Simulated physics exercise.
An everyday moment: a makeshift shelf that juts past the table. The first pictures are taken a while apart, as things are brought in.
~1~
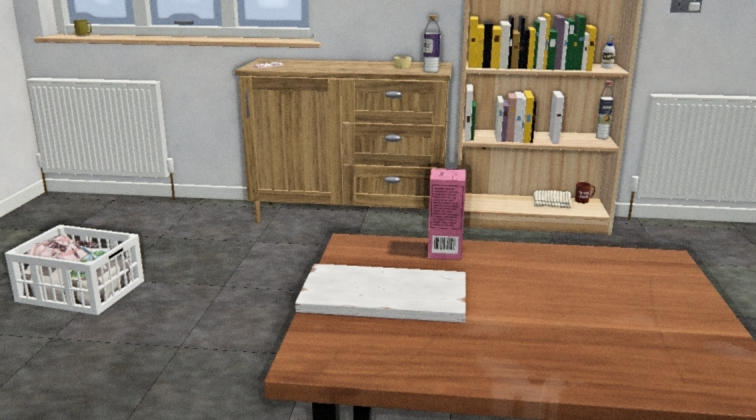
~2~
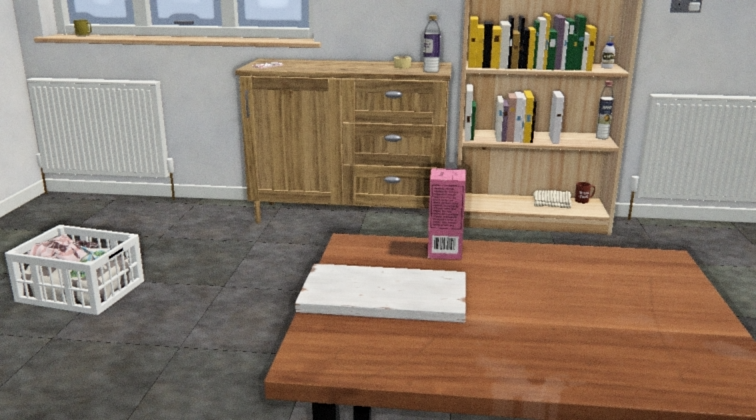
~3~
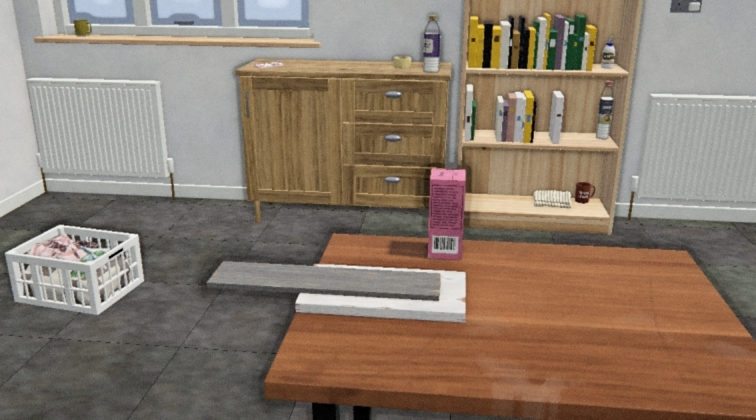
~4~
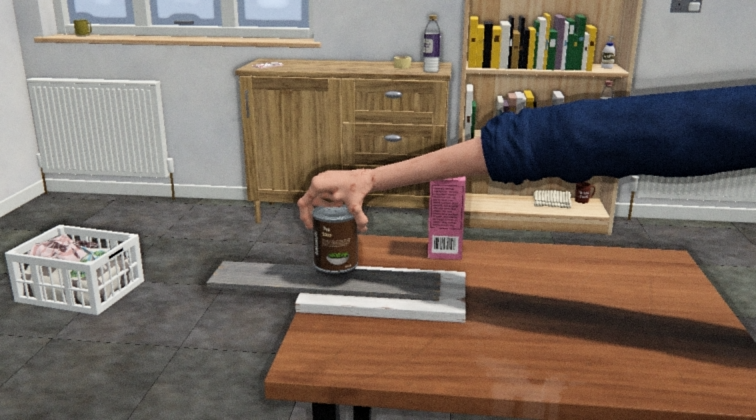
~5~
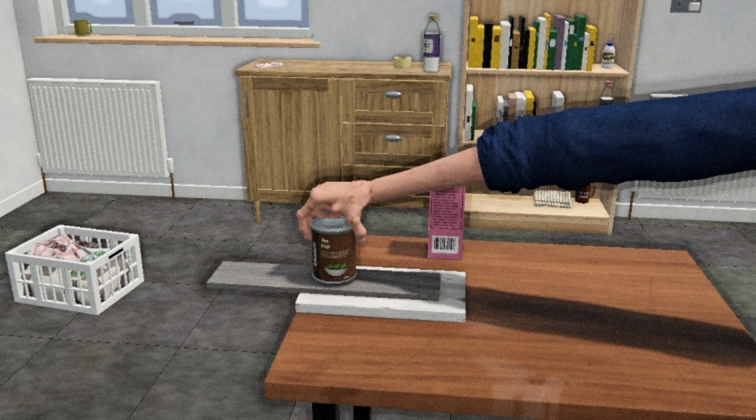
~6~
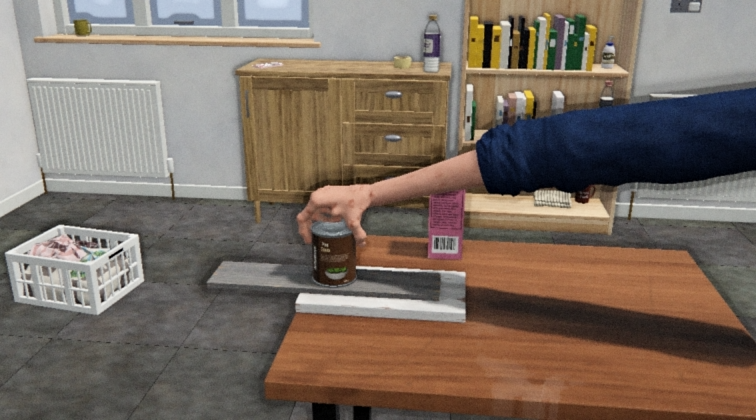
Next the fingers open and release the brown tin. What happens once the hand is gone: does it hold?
The plank keeps its balance.
Then, 0.40 s past the last view, things are still on the move.
Then, 0.90 s past the last view, as before.
Then, 1.40 s past the last view, nothing moves.
Then, 2.10 s past the last view, brown tin resting near (334, 253).
Finally, all 4 still in place. Final places as the last picture's camera would see them, brown tin near (334, 253). The plank stays on the table.
